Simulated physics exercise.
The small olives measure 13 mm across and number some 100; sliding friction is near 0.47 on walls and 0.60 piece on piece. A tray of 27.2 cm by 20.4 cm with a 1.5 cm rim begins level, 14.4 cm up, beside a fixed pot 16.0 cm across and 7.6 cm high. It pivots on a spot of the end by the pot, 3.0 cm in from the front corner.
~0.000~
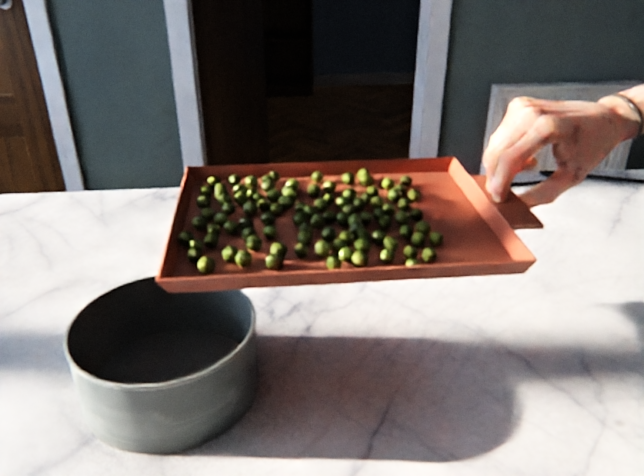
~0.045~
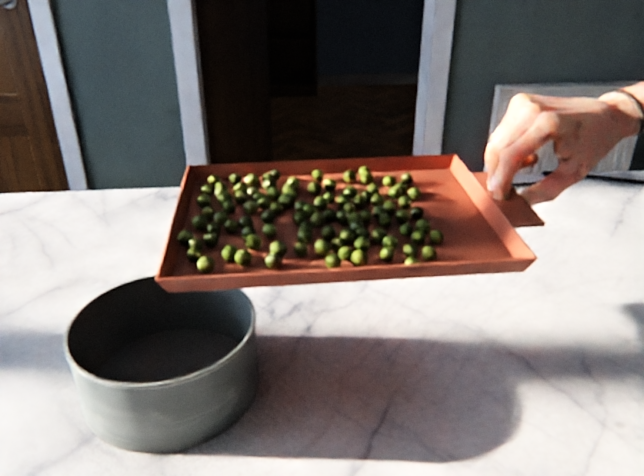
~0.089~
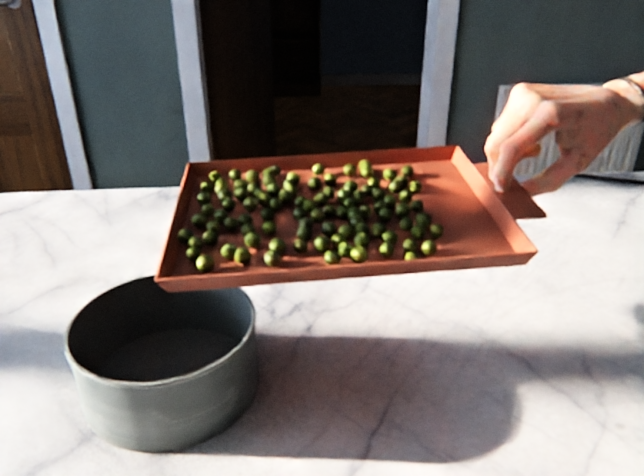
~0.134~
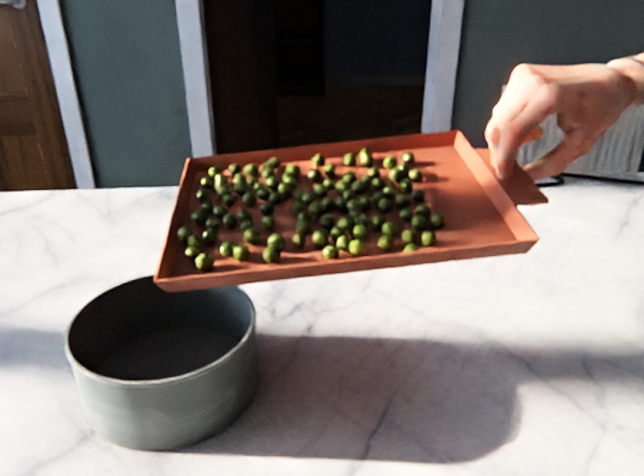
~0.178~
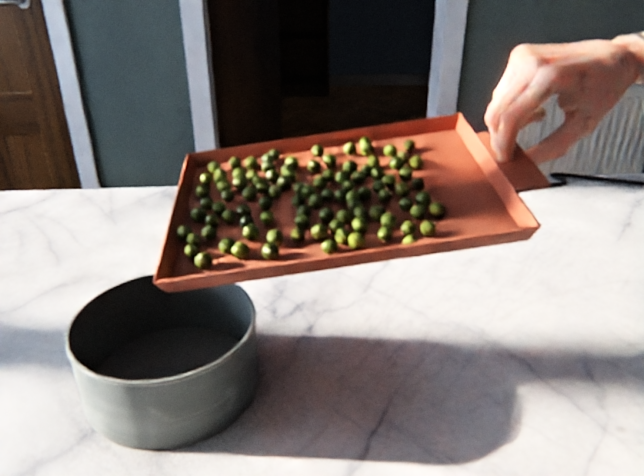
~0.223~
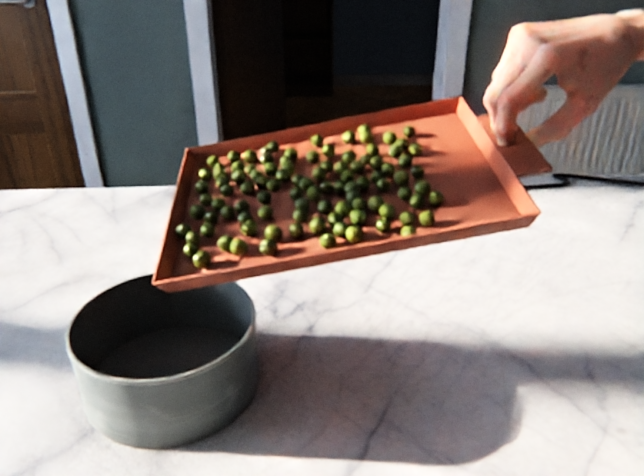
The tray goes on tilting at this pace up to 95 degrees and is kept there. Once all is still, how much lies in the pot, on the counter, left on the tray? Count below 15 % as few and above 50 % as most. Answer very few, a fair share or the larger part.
Pot: The larger part, counter: A fair share, tray: Very few.
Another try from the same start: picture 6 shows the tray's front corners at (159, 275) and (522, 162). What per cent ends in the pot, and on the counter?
Pot 80, counter 20.
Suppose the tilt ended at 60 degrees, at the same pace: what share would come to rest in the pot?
In that case some 5 per cent.
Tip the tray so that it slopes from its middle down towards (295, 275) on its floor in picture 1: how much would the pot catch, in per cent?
About 30 per cent.
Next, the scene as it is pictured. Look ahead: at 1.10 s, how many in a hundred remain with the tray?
Some 90 per cent of the load.
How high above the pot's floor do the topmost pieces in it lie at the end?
Roughly 3.5 cm.
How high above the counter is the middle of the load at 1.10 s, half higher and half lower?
Some 20 cm.
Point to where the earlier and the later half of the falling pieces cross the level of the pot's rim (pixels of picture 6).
First near (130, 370), later near (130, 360).
Then, at 0.75 s, tilt 52 degrees; the tray holds 100 %, the pot 0 %.
After 1.10 s, tilt 78 degrees; the tray holds 90 %, the pot 0 %.
Then, at 1.54 s, tilt 95 degrees; the tray holds 0 %, the pot 70 %.
At rest (2.3 s), pot 70 %, counter 30 %, tray 0 %.
